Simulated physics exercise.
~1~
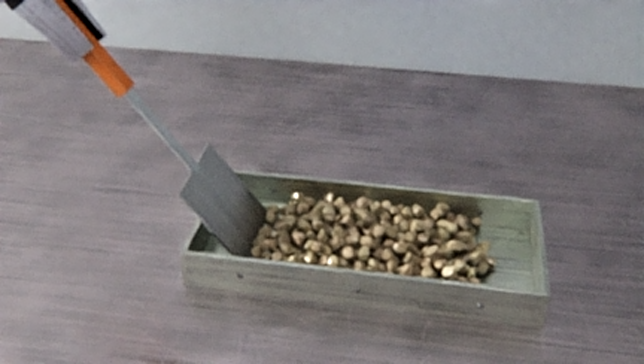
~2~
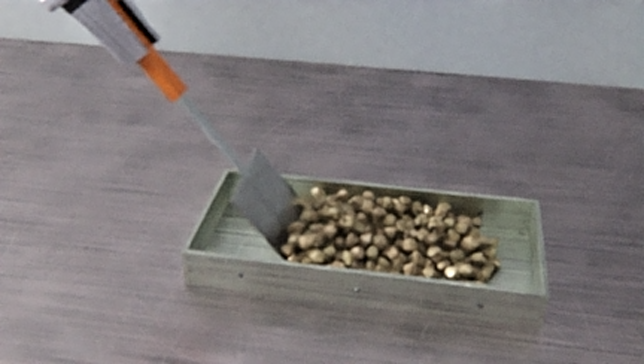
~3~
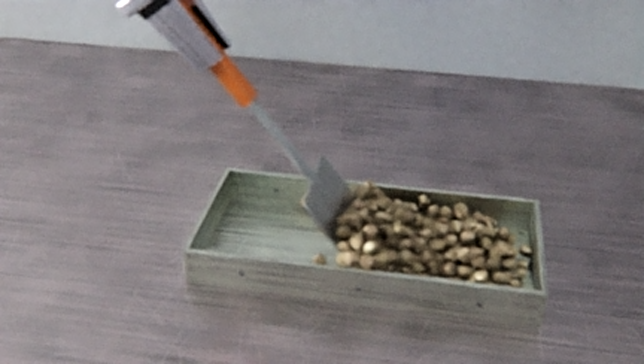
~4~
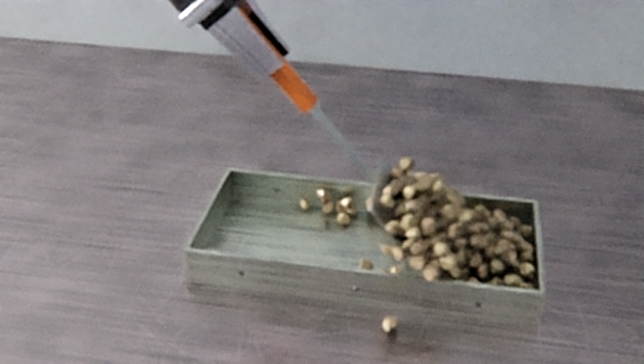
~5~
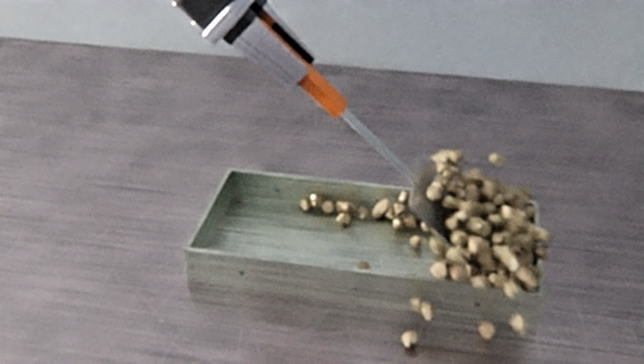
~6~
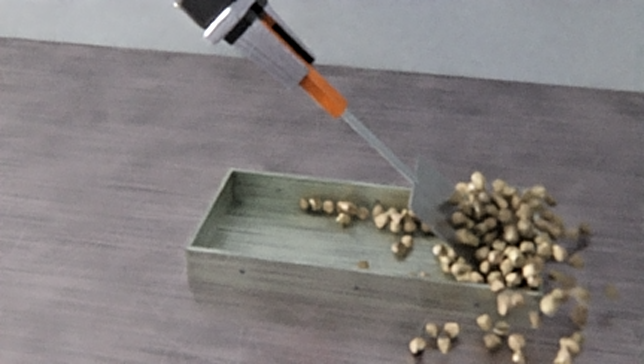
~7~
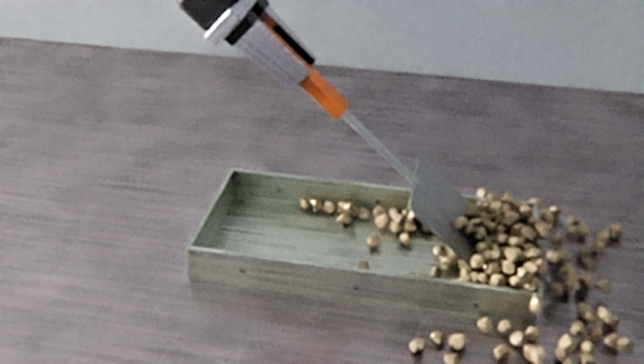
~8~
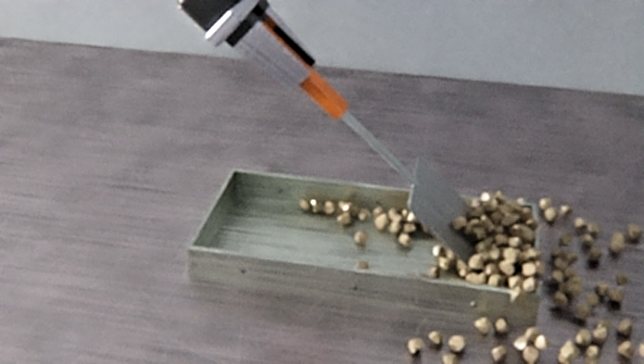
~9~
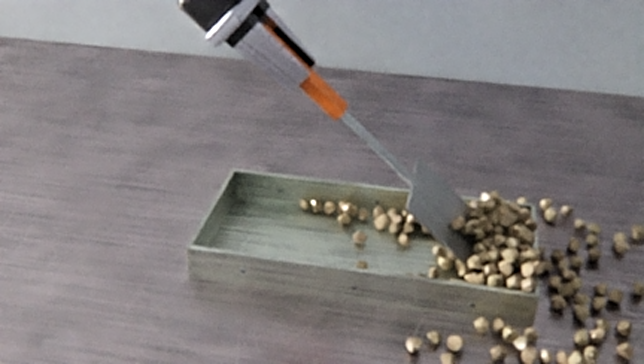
On a dark, grained tabletop, a robot-held turner with an orange neck pushes a heap of small tan pebbles rightward along a green-grey tin until many spill over the edge, then stops, leaving pebbles scattered outside and most still piled at the tin's right end.
